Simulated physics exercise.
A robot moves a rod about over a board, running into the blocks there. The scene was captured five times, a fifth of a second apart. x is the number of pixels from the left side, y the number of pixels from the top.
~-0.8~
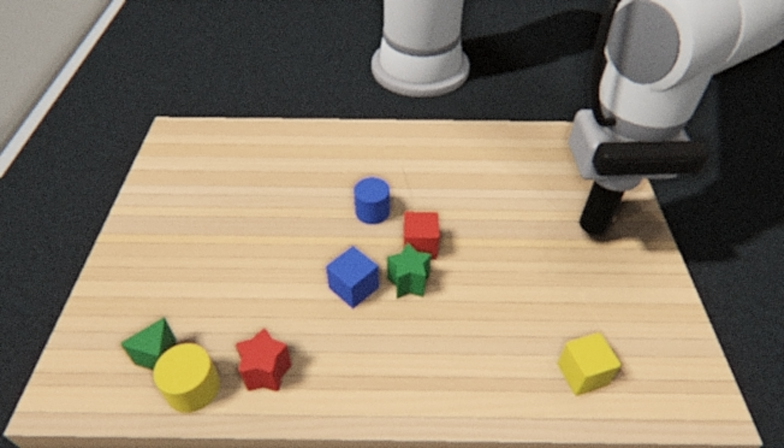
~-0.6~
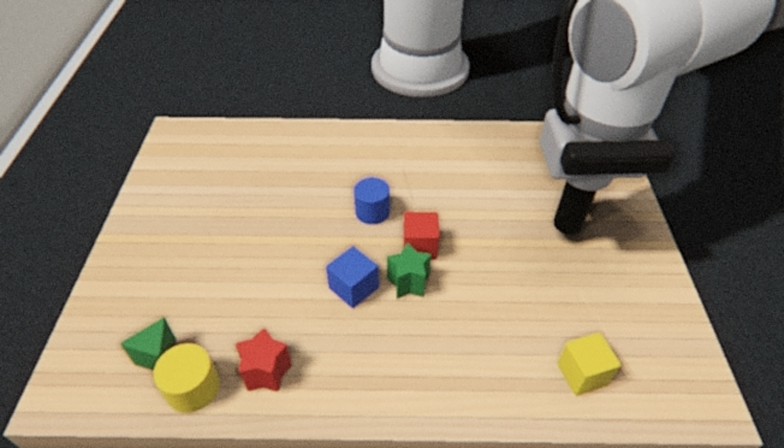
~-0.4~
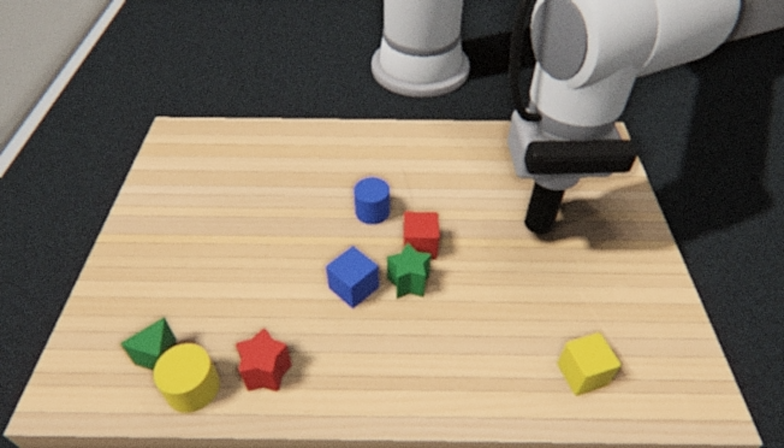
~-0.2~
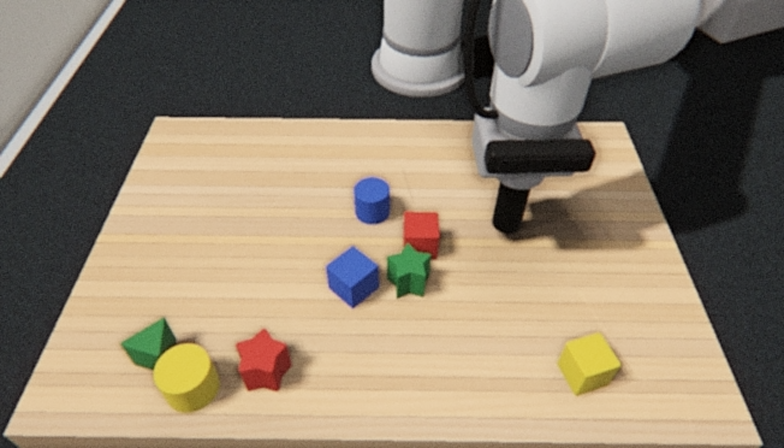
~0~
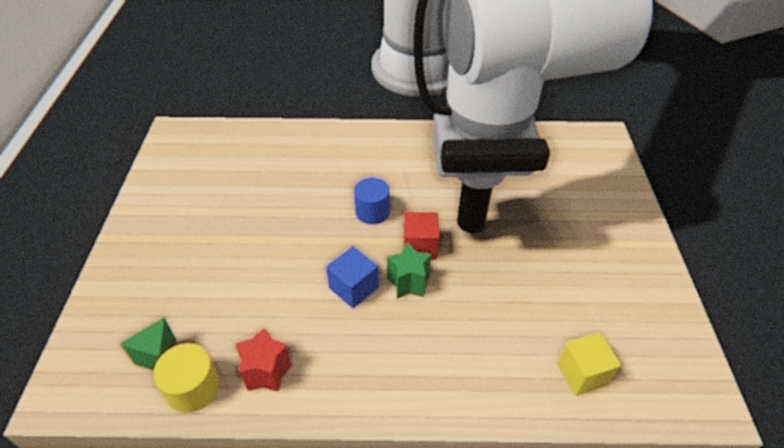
A robot arm moves its black rod left across the board toward the red cube.
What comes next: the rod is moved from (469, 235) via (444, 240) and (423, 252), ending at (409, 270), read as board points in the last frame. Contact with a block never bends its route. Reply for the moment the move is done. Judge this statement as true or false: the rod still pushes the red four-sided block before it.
That is false.
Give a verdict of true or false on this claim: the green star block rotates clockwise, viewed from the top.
Verdict: False.
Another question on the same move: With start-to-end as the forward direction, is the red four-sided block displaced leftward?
It seems not.
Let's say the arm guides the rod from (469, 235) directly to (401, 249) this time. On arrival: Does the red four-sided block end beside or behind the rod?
I expect not.
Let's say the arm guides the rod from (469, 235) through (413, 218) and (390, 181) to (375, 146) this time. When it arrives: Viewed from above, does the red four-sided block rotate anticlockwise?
Yes, that is how it ends up.
The first path, step by step. Halfway along, rod (433, 233); red four-sided block (402, 228), turned 15° anticlockwise.
At the end, rod (409, 257); blue four-sided block in place; green star block (403, 271), turned 20° anticlockwise; red four-sided block (379, 235), turned 15° clockwise.
